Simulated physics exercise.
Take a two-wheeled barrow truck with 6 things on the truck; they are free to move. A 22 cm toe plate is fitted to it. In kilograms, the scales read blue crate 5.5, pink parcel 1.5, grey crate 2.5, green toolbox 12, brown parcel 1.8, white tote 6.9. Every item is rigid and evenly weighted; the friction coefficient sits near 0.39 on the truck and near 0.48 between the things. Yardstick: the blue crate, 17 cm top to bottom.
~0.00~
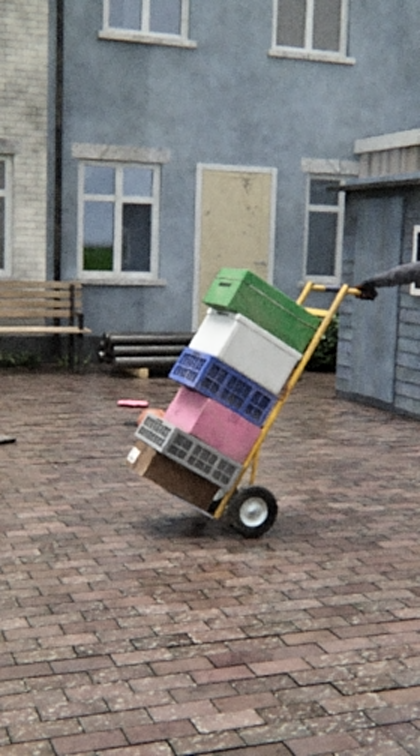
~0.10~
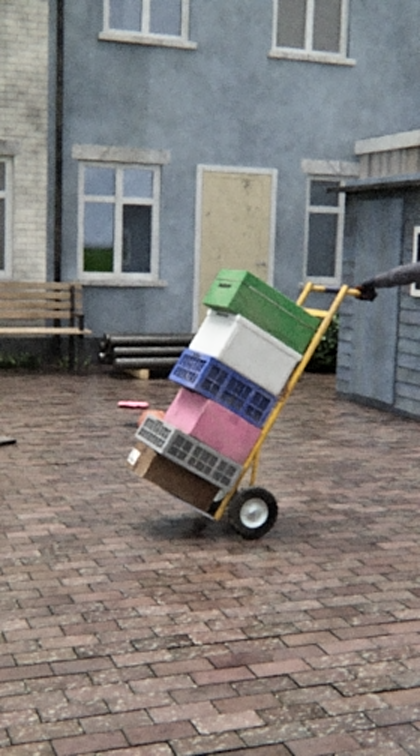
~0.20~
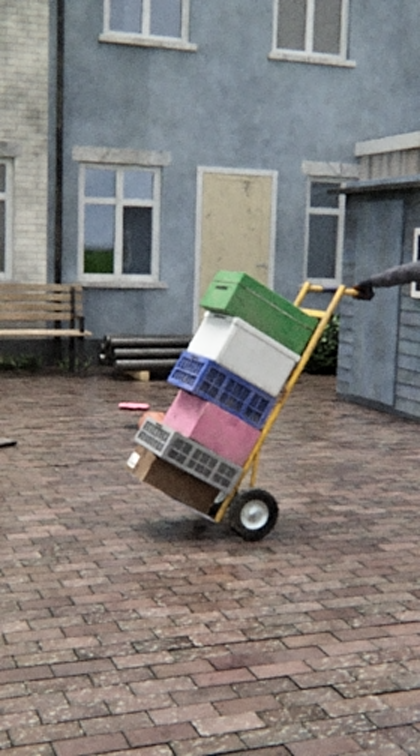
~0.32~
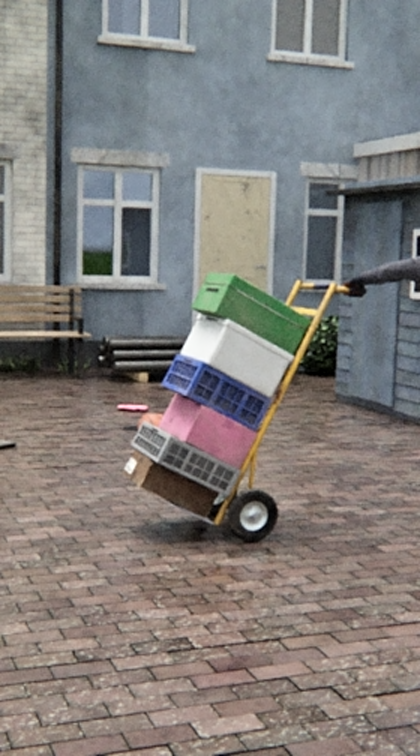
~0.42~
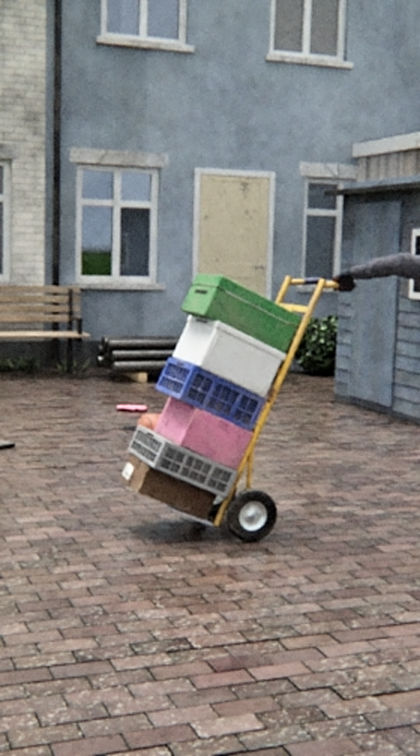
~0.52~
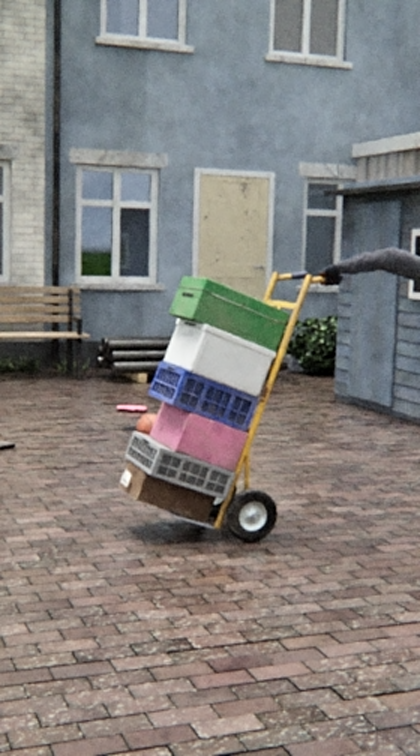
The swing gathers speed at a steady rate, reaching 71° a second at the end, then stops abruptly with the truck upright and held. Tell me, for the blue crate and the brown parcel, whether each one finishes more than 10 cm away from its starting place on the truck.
As I see it, blue crate: Past the limit; brown parcel: Within the limit.
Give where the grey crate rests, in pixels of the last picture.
Roughly at (168, 488) in the last picture.
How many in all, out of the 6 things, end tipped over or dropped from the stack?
Count: 4.
Around 1.02 s, truck upright; blue crate tipped 13° against what carries it near (151, 415); brown parcel tipped 4° against what carries it near (165, 516); green toolbox tipped 13° against what carries it.
Around 1.32 s, truck upright; green toolbox and white tote now dropped from the stack; blue crate tipped 50° against what carries it near (112, 422); brown parcel tipped 4° against what carries it near (165, 516).
Around 1.62 s, truck upright; blue crate now dropped from the stack; brown parcel tipped 4° against what carries it near (165, 516); pink parcel on its side.
Finally (2.6 s), dropped from the stack, blue crate, green toolbox and white tote; on their side or leaning hard on the truck, pink parcel; the other 2 still in place (within 10 cm). In the last view, blue crate near (69, 498), brown parcel near (166, 516).
